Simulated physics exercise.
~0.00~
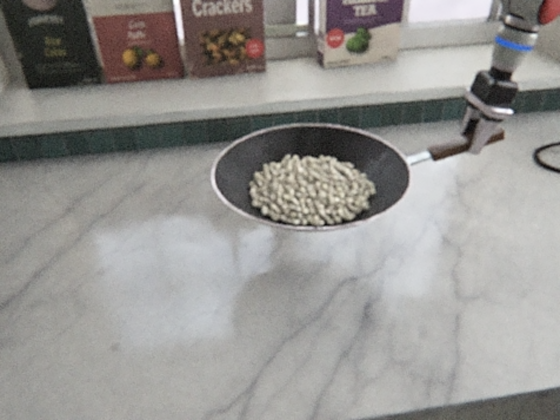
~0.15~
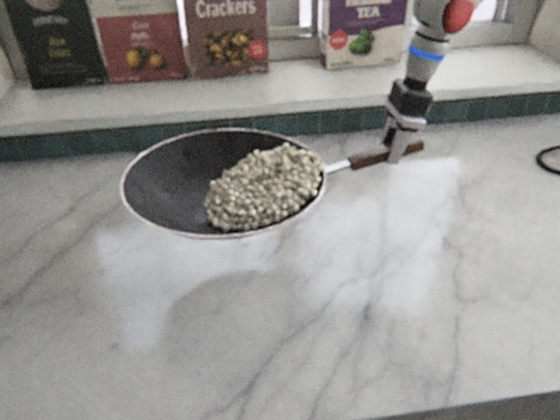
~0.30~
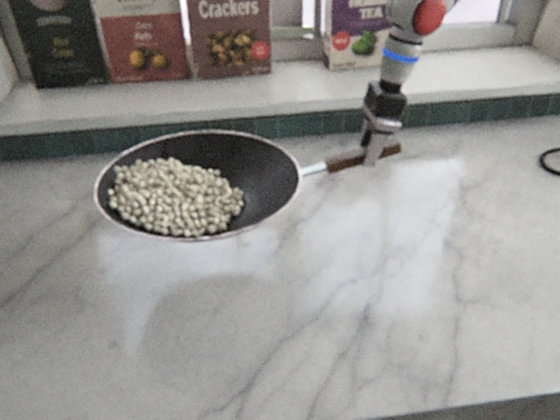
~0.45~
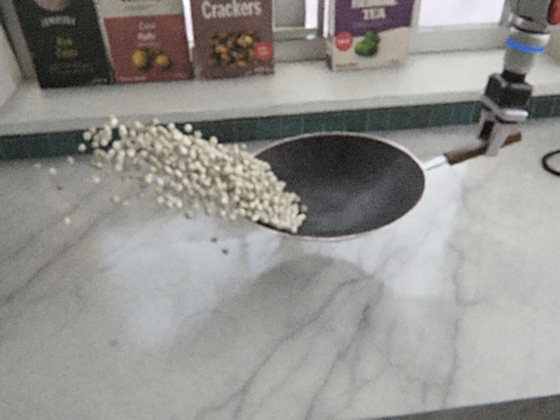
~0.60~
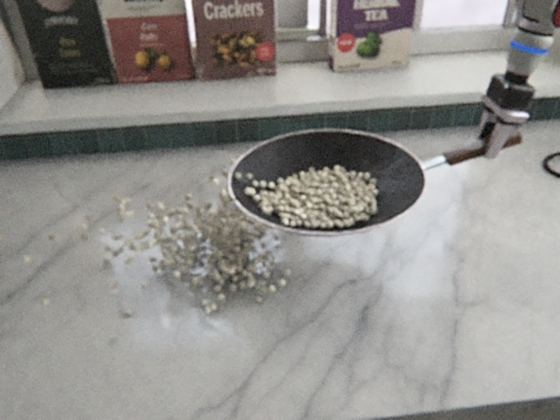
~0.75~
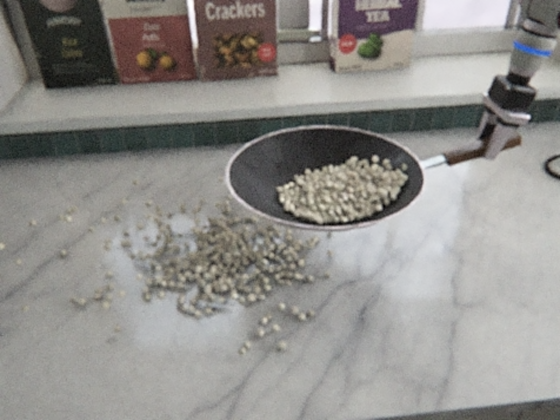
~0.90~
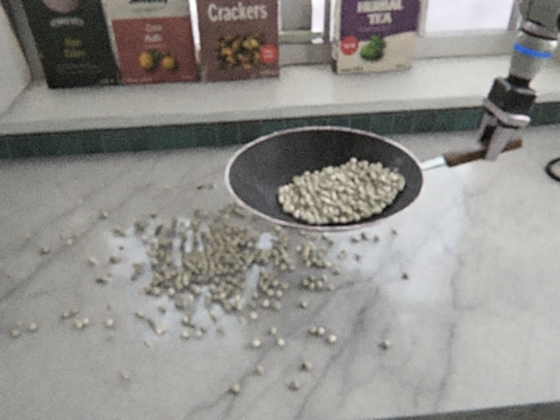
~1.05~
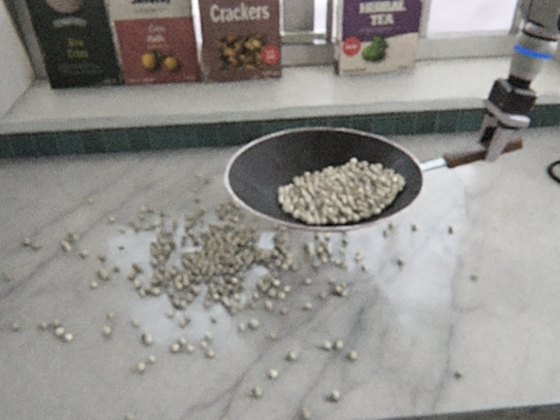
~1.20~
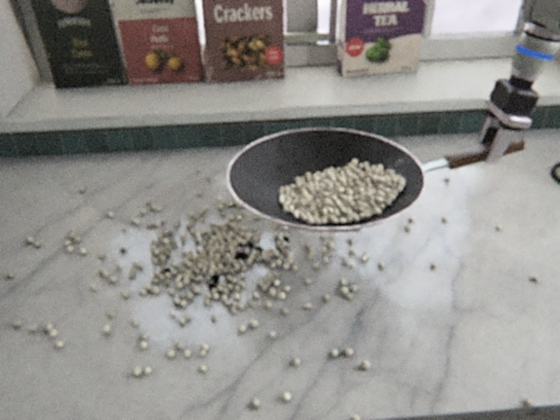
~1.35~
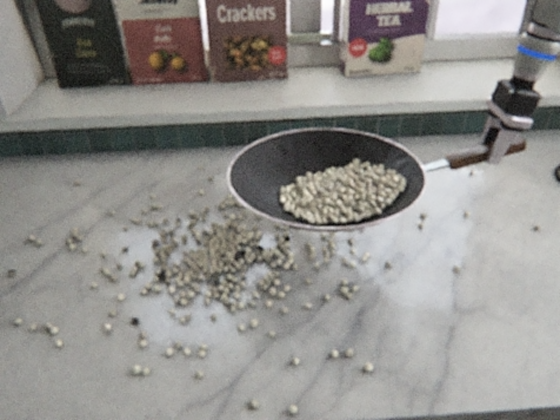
Pale beads flew out over the left rim of a dark pan when a robot arm swept it left and then jerked it back right. They scattered across the marble counter, while a good-sized heap stayed in the pan, which was held still above them.
